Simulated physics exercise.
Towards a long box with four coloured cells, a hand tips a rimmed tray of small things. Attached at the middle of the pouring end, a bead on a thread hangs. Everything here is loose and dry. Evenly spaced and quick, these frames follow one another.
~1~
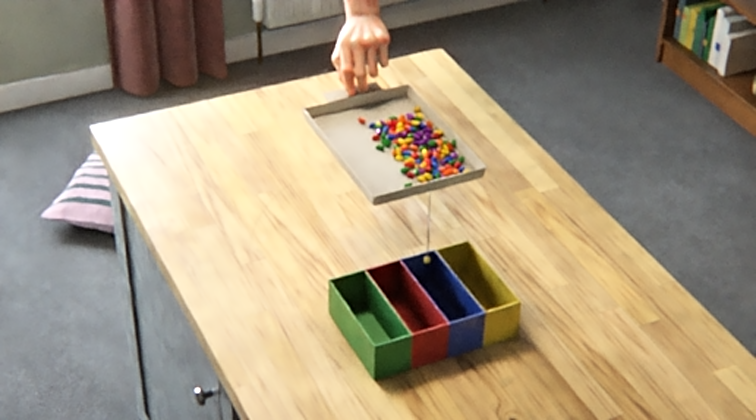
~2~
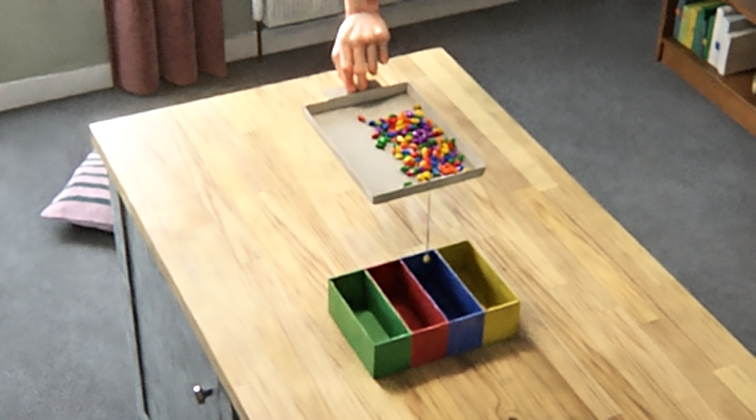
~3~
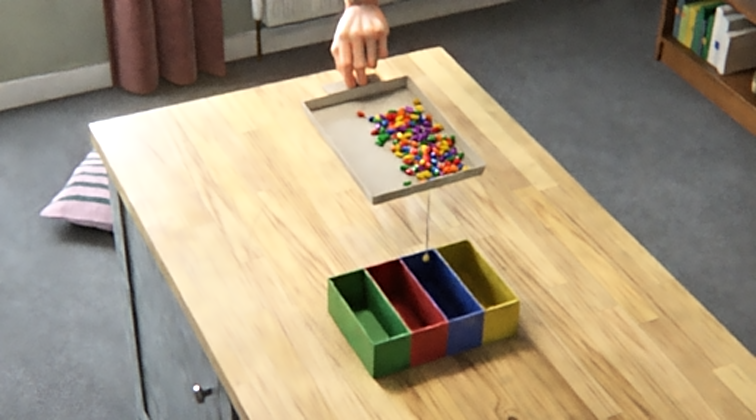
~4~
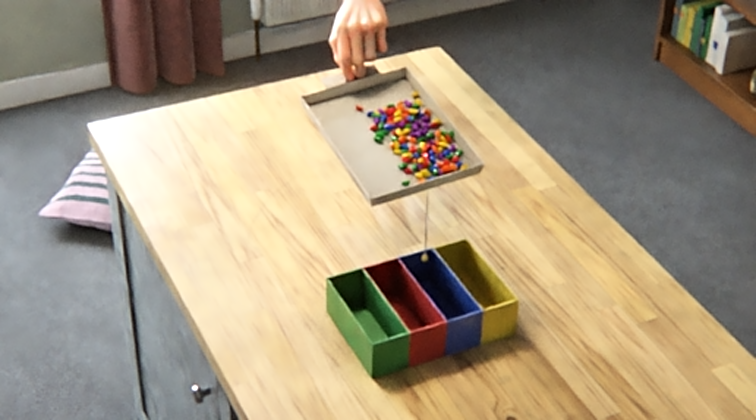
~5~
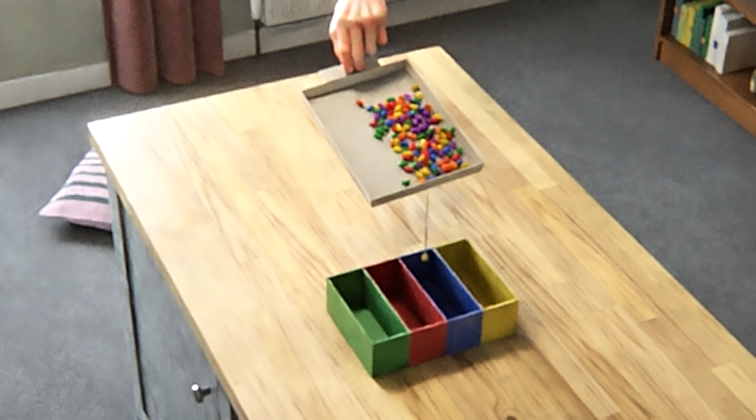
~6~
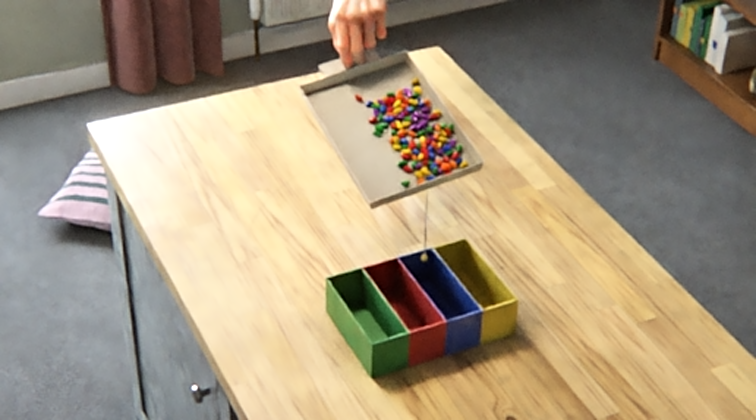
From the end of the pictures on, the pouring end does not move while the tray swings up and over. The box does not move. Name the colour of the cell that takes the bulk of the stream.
Red.
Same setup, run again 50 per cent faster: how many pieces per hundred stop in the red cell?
Close to 70 in a hundred.
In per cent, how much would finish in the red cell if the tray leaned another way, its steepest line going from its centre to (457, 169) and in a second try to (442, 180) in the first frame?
Near 0 % and, after that, 0 %.
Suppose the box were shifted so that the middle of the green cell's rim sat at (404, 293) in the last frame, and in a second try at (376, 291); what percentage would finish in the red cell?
10 % and 40 %.
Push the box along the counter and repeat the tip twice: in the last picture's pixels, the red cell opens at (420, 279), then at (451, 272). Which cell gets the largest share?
The first placing favours green, while the second favours the green cell.
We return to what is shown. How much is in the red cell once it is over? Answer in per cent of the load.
Result: Around 60 in a hundred.
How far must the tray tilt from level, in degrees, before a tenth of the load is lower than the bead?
Approx. 105° from level.
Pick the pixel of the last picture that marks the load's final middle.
I'd place the middle at about (400, 322).
Just after the last frame, tray tipped steeply; almost all on the tray; just a few falling or outside the box.
A moment on, tray tipped past a quarter turn; the larger part on the tray; just a few in the green cell; just a few in the red cell; about a tenth falling or outside the box.
Further on, tray tipped past a quarter turn; roughly two thirds in the red cell; roughly a quarter in the green cell; about a tenth in the blue cell; just a few in the yellow cell; just a few falling or outside the box.
When it is over, tray tipped past a quarter turn; roughly two thirds in the red cell; roughly a quarter in the green cell; about a tenth in the blue cell; just a few in the yellow cell; just a few outside the box.
